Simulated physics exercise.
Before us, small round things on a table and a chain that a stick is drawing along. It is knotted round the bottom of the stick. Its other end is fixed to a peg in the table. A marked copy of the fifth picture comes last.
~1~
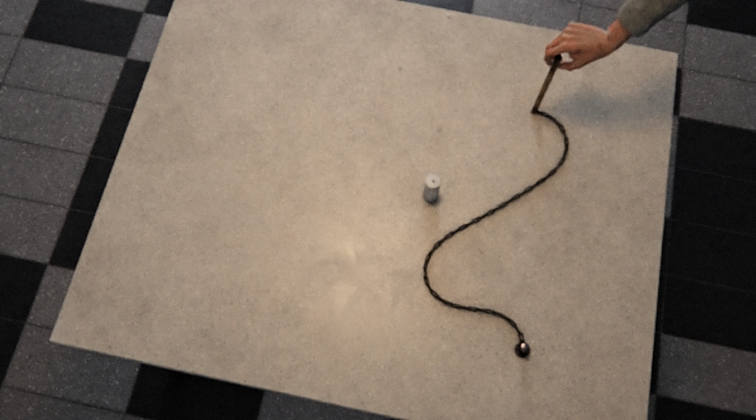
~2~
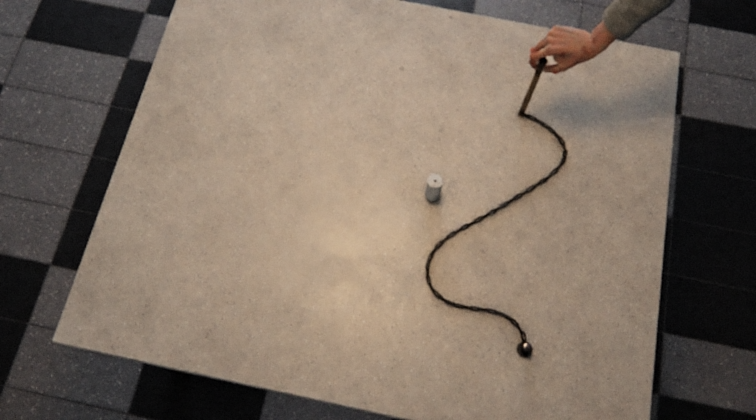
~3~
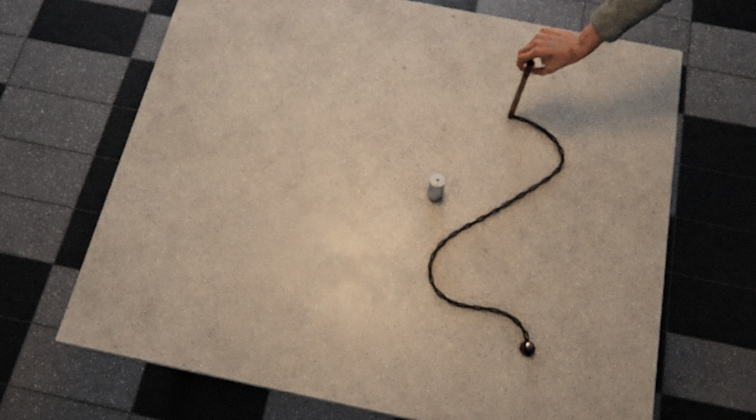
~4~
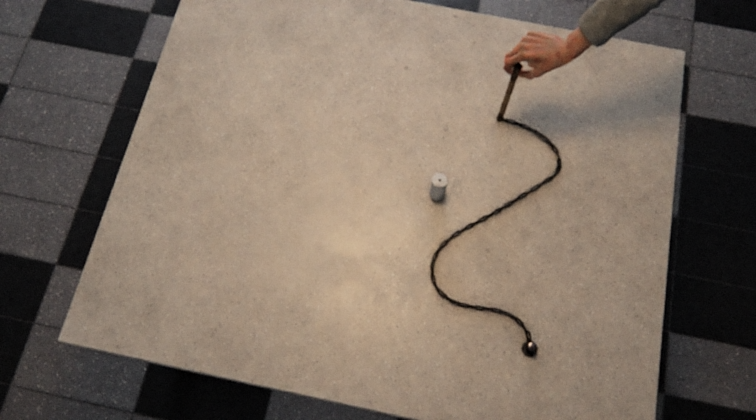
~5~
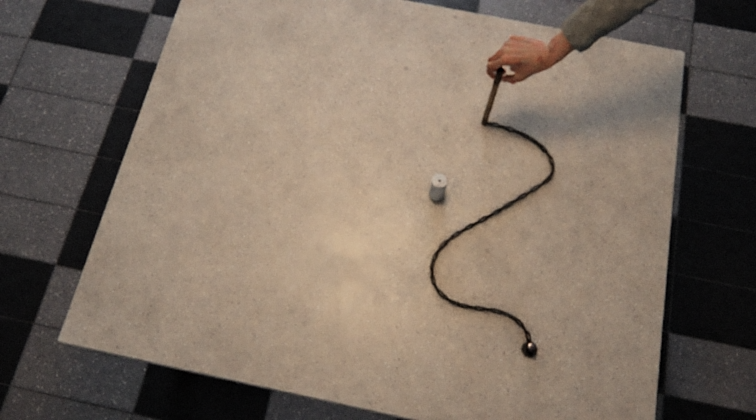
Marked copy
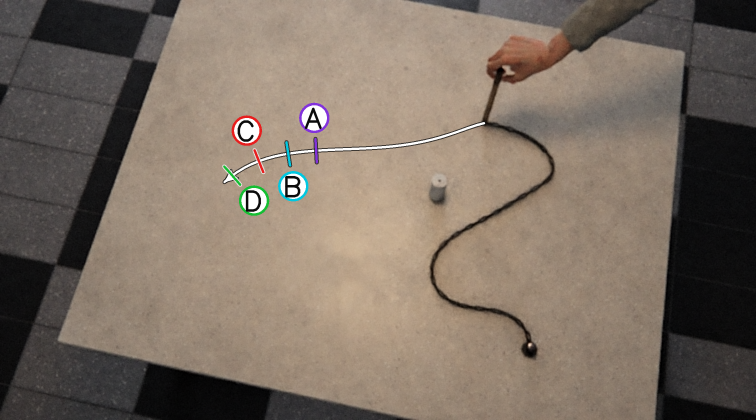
A hand in a grey sleeve draws a stick, with a dark chain tied to its bottom, across a pale tabletop above a grey-and-black checked floor, seen from high up. The chain snakes down to a small dark peg at lower right, past a small whitish candle near the middle. The stick slides left and slightly down, pulling the chain's upper bend along while its lower part barely changes, as the view drifts slightly.
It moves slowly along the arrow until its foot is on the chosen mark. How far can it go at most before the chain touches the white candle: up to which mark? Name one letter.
It can go as far as A.
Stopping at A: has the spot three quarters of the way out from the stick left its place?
No.
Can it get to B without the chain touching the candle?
No.
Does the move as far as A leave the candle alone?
Yes.
On the marked copy, A at (316, 151); B at (288, 154); C at (259, 161); D at (232, 176); the route from (484, 123) via (354, 149) to (224, 182).
With A. Early on, foot of the stick (429, 141), middle of the chain (469, 227).
Further on, foot of the stick (368, 149), middle of the chain (469, 227).
At the end, foot of the stick (316, 151), middle of the chain (469, 227); nothing has been touched.
As for the rest, B brings the chain against the candle; C brings the chain against the candle; D brings the chain against the candle.
